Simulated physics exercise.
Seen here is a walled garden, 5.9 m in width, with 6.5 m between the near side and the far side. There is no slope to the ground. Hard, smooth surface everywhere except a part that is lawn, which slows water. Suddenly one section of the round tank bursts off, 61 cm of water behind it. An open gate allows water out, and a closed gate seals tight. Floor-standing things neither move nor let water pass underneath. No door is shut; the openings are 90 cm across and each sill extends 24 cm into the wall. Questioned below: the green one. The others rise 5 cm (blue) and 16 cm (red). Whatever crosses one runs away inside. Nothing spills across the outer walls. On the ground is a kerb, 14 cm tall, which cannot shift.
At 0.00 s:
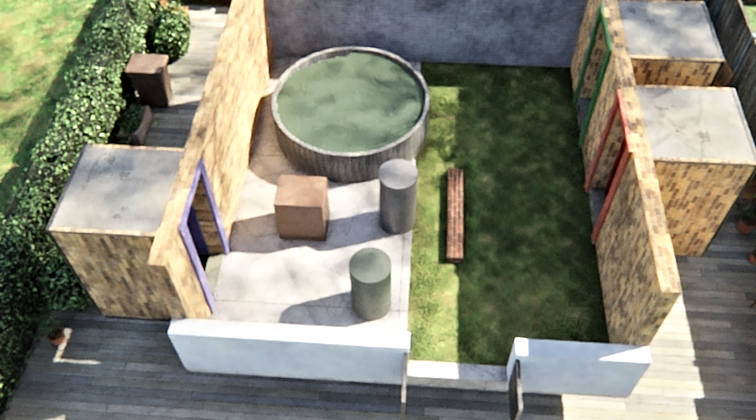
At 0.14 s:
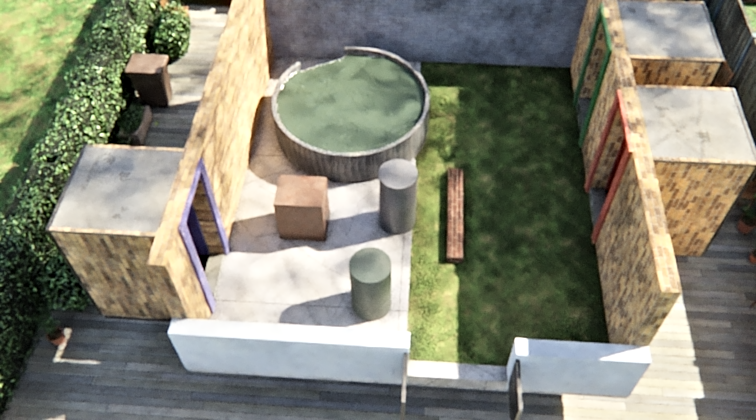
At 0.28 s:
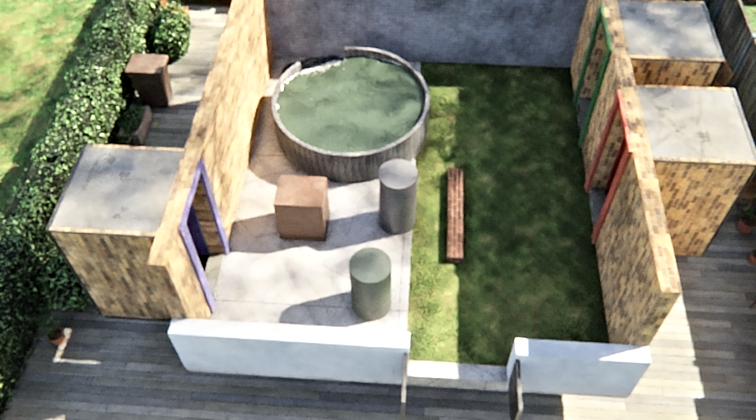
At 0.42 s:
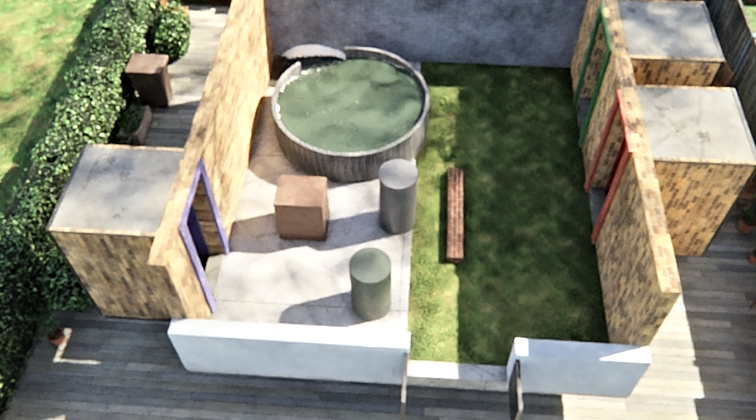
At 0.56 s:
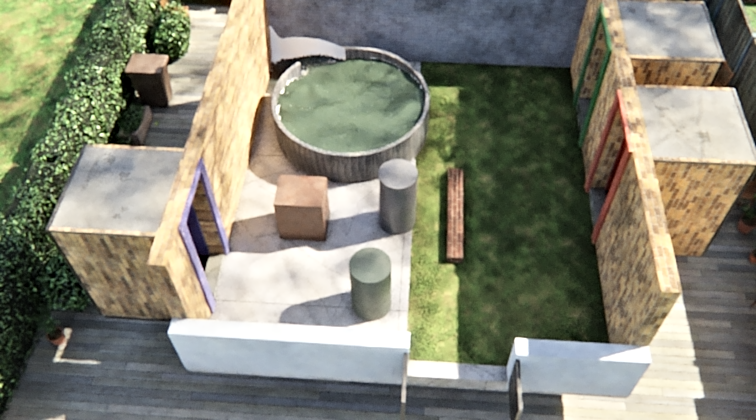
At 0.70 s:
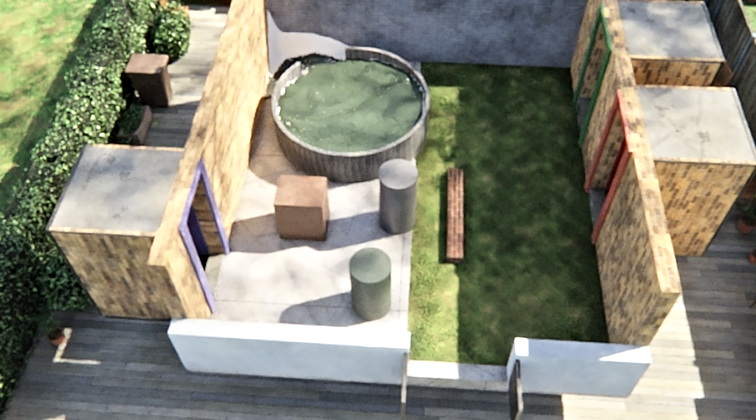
In a walled garden, half pale paving and half lawn, a round tank of greenish water stands whole near the back wall. A section of its far rim bursts off, and water pours out behind it, spreading into the back left corner while the blocks, cylinders and brick kerb stay still.
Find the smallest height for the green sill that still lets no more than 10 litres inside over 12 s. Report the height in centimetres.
The green sill could go as low as about 7.5 cm.
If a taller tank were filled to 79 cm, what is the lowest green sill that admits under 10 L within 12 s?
I'd go with near 10.5 cm then.
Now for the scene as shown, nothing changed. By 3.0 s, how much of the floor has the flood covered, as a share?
35 %.
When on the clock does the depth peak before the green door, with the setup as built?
Approximately 6.5 s.
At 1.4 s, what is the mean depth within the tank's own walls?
About 49 cm.
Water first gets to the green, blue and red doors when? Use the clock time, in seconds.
Green: 4.0 s; blue: 2.2 s; red: 6.0 s.
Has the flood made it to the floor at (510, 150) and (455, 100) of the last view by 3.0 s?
Taking them as asked: Spared, then awash.
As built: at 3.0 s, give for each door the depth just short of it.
Depth at green 0 cm, at blue 5 cm, at red 0 cm.
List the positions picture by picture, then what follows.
The round tank at (351, 101) is whole and still, 61 cm deep; the green door at (591, 83) is dry, in the first picture.
Water pours out on the far side and has run 0.3 m, to a hidden place; about 7 cm deep outside, 61 cm at the back, in the second picture.
Water pours out on the far side and has run 0.7 m, to (291, 67); about 10 cm deep outside, 61 cm at the back, in the third picture.
The front is at (275, 56), 1.2 m from the gap on the far side; 1.2 m2 of floor is wet, 61 cm left at the back, in the fourth picture.
The front is at (275, 56), 1.2 m from the gap on the far side; 1.4 m2 of floor is wet, 61 cm left at the back, in the fifth picture.
The gap is on the far side, the front 1.2 m out at (275, 56); the back of the round tank holds 61 cm; the green door at (591, 83), 4.9 m from the gap, is still 3.9 m from the nearest water, in the sixth picture.
After 1.4 s water covers 10 % of the floor, deepest (60 cm) near (284, 56); it has not reached the green door.
After 3.0 s water covers 35 % of the floor, deepest (40 cm) near (272, 68); it has not reached the green door.
After 12.0 s water covers 95 % of the floor, deepest (18 cm) near (281, 68); 8 cm at the green door, 0 litres in over its 24 cm sill.
At the green door as built, the water arrived by 4.0 s and peaked near 10 cm at 6.6 s.
Run again over the same 12 s with other heights there, 16 litres in over 7 cm, 1 litre over 9.5 cm. The limit of 10 litres is kept from about 7.5 cm up.
